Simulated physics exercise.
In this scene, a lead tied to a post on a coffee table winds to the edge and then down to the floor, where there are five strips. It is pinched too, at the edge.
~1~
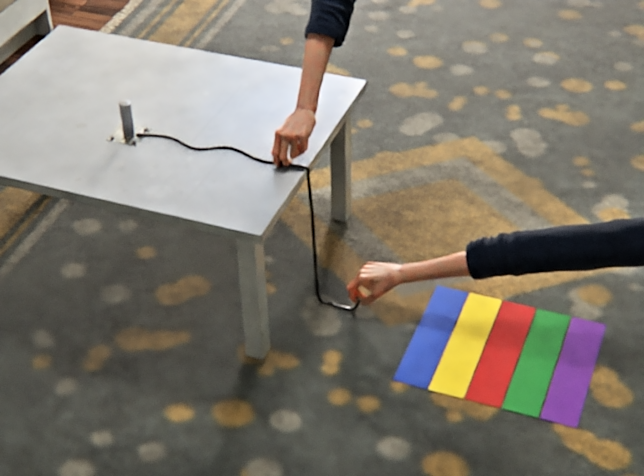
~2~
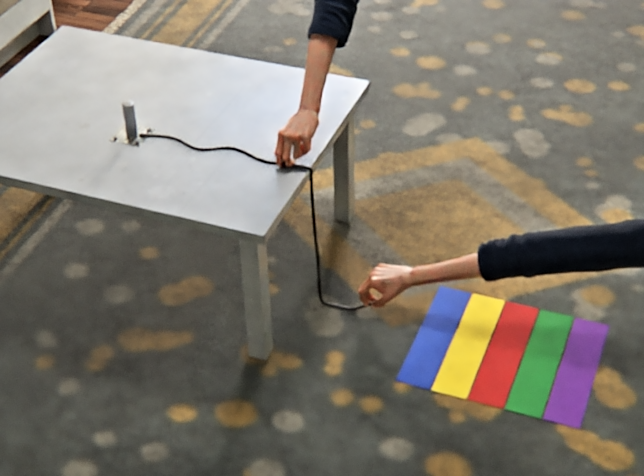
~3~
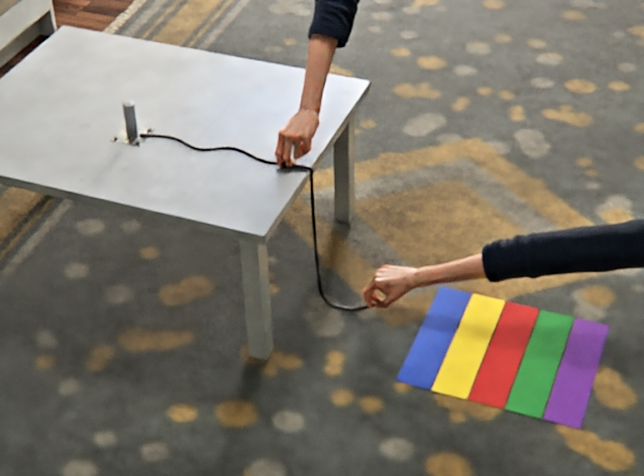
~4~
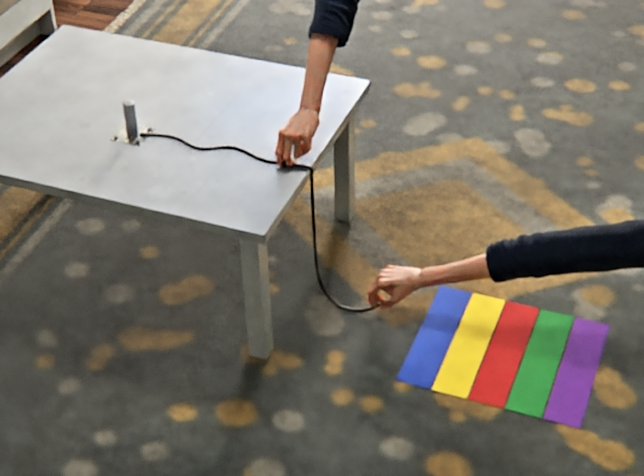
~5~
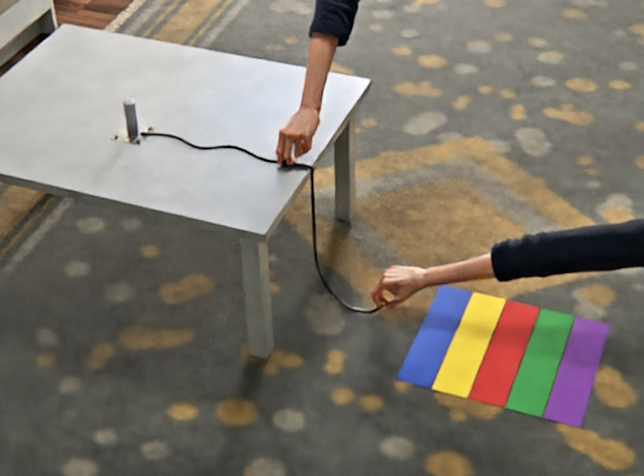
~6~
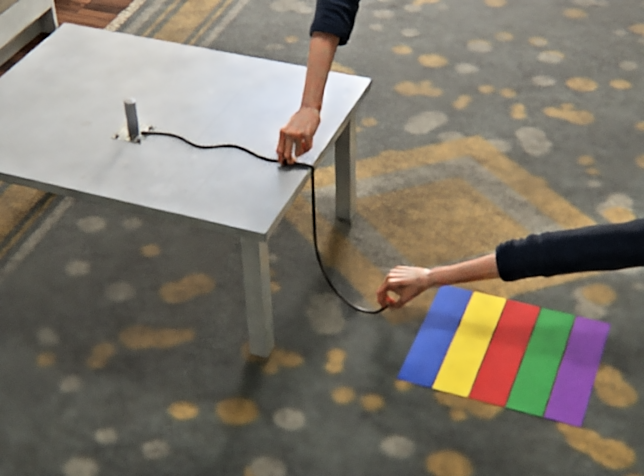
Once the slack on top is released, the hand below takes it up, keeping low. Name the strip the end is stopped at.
Yellow.
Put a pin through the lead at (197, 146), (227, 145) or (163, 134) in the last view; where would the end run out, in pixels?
Expect roughly (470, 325) for the first, (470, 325) for the second and (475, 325) for the third.
Soon after, end near (415, 313); short of the strips.
Then, end near (453, 322); over blue.
At full stretch, end near (475, 327); over yellow. It gets as far as the yellow strip.
